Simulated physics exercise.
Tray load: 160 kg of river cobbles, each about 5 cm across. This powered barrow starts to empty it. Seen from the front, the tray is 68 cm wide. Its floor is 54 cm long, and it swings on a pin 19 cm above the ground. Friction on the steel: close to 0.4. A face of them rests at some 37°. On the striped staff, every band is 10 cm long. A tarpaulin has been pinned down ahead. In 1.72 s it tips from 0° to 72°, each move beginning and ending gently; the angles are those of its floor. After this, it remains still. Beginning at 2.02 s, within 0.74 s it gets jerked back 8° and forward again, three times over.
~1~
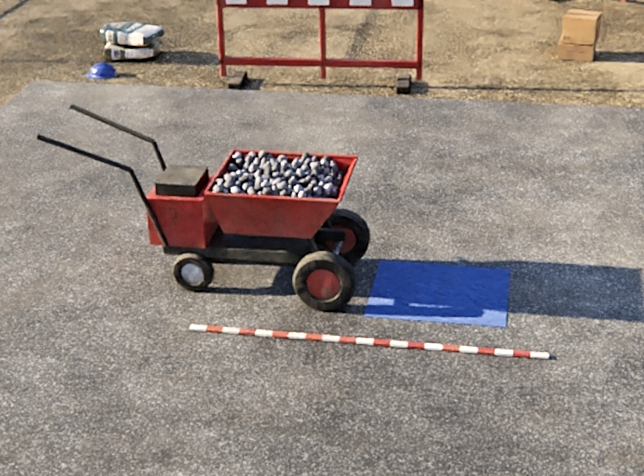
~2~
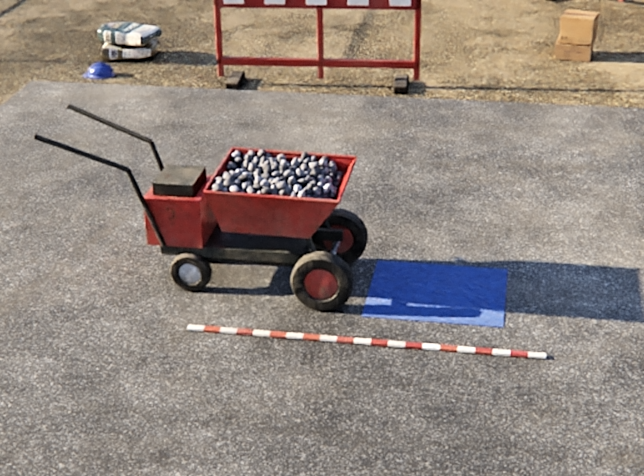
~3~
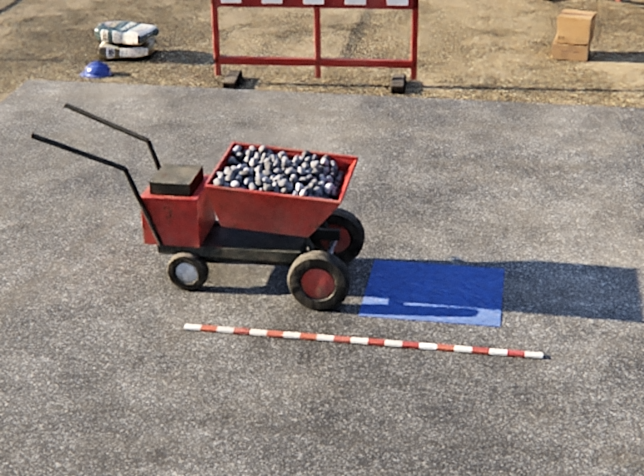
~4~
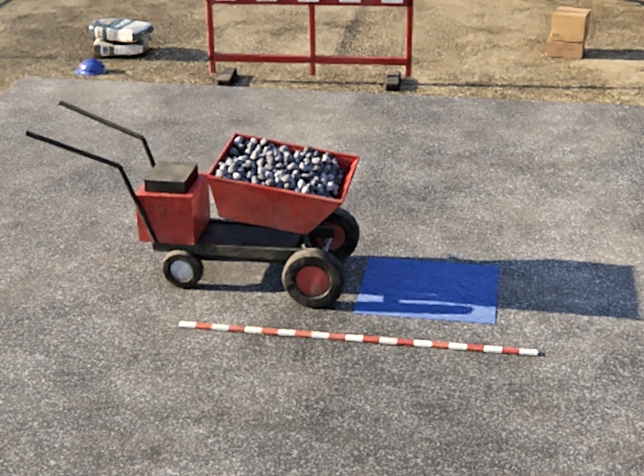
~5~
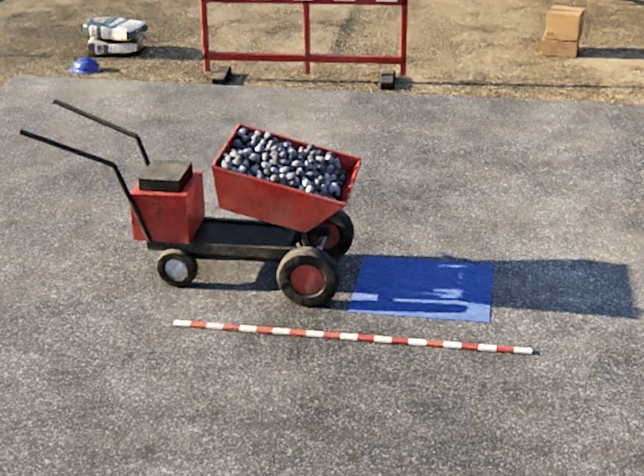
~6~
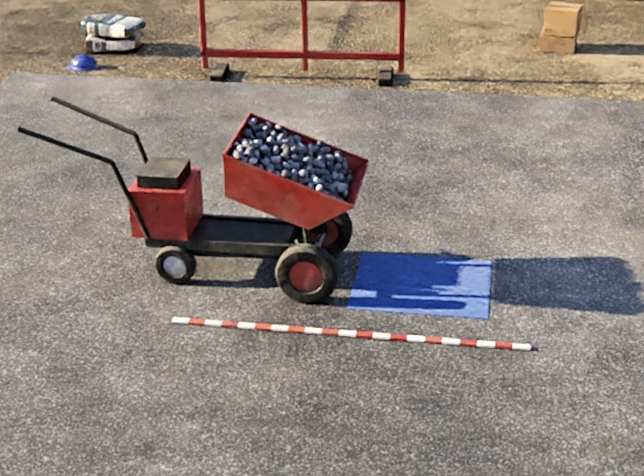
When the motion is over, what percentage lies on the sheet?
Close to 60 percent.
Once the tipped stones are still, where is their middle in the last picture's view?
Their middle lands near (448, 280).
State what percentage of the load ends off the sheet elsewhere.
Estimated share: Approx. 35 %.
A little later the floor is at 61°; 97 % in the tray, 2 % on the sheet; the foremost stones are at (421, 242).
Then the floor is at 72°; 44 % in the tray, 43 % on the sheet, 13 % off the sheet elsewhere; the foremost stones are at (529, 294).
Later still the floor is at 72°; 2 % in the tray, 61 % on the sheet, 37 % off the sheet elsewhere; the foremost stones are past the picture's edge.
In the end the floor is at 72°; 0 % in the tray, 62 % on the sheet, 37 % off the sheet elsewhere; the foremost stones are past the picture's edge.
